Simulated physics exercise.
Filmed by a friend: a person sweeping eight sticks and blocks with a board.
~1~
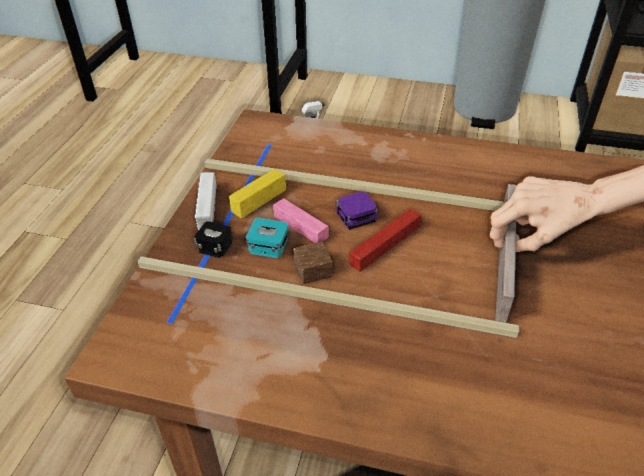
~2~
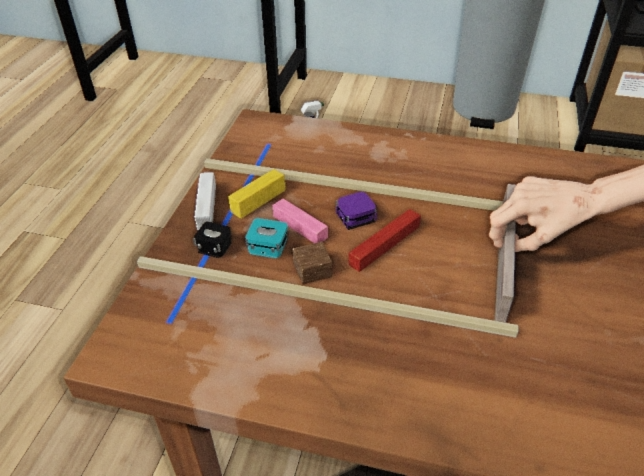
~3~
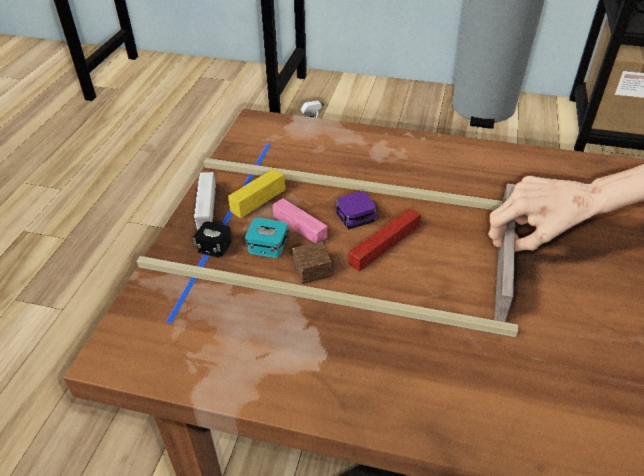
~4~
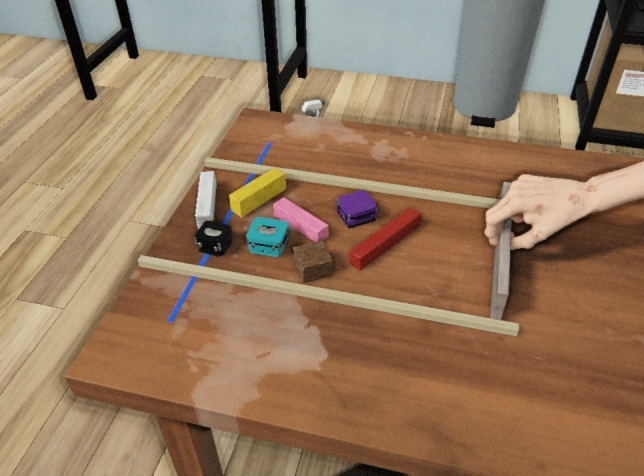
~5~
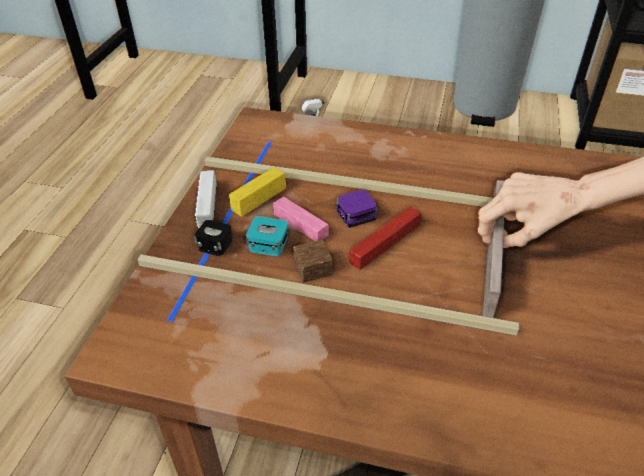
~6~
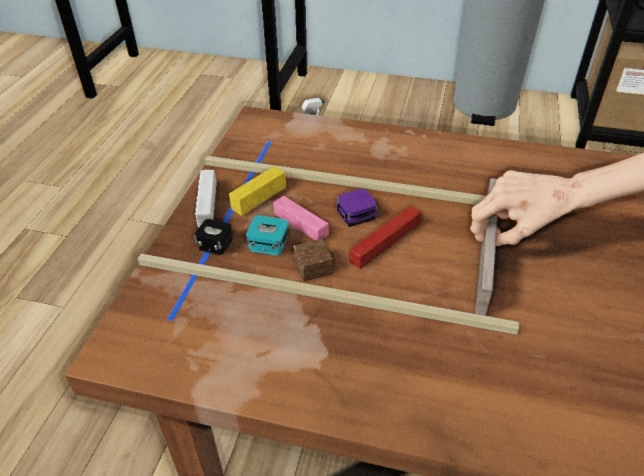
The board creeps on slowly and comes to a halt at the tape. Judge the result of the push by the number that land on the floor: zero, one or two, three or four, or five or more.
The number that land on the floor is one or two.
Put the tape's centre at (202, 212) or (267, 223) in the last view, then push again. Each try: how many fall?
Per try: 5; 0.
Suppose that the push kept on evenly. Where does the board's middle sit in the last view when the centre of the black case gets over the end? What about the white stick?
I'd say about (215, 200) for the first one and about (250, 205) for the second.
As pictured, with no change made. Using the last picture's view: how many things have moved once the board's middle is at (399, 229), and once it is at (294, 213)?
Counts: 1, 7.
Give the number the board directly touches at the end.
Counting them up gives 2.
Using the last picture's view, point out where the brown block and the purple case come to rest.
The brown block ends up near (189, 249), and the purple case near (214, 182).
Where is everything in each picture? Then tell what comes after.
The first picture shows white stick (207, 200); black case (214, 240); yellow bar (259, 193); board (507, 250); tape (228, 219).
The second picture shows black case (214, 241); purple case (356, 211).
The third picture shows yellow bar (258, 193); red bar (385, 239).
The fourth picture shows white stick (207, 199); board (502, 247).
The fifth picture shows black case (214, 239); brown block (313, 261).
The sixth picture shows white stick (207, 198); black case (215, 238); yellow bar (259, 190); board (488, 243); tape (228, 216).
Soon after, none off yet; white stick at rest near (207, 198); black case at rest near (215, 238); yellow bar at rest near (259, 190).
Then, none off yet; white stick moved a little near (190, 199); black case moved about its own width near (185, 238); yellow bar moved about its own width near (220, 177).
At rest, the number that fall off is one or two; fallen, yellow bar and white stick.
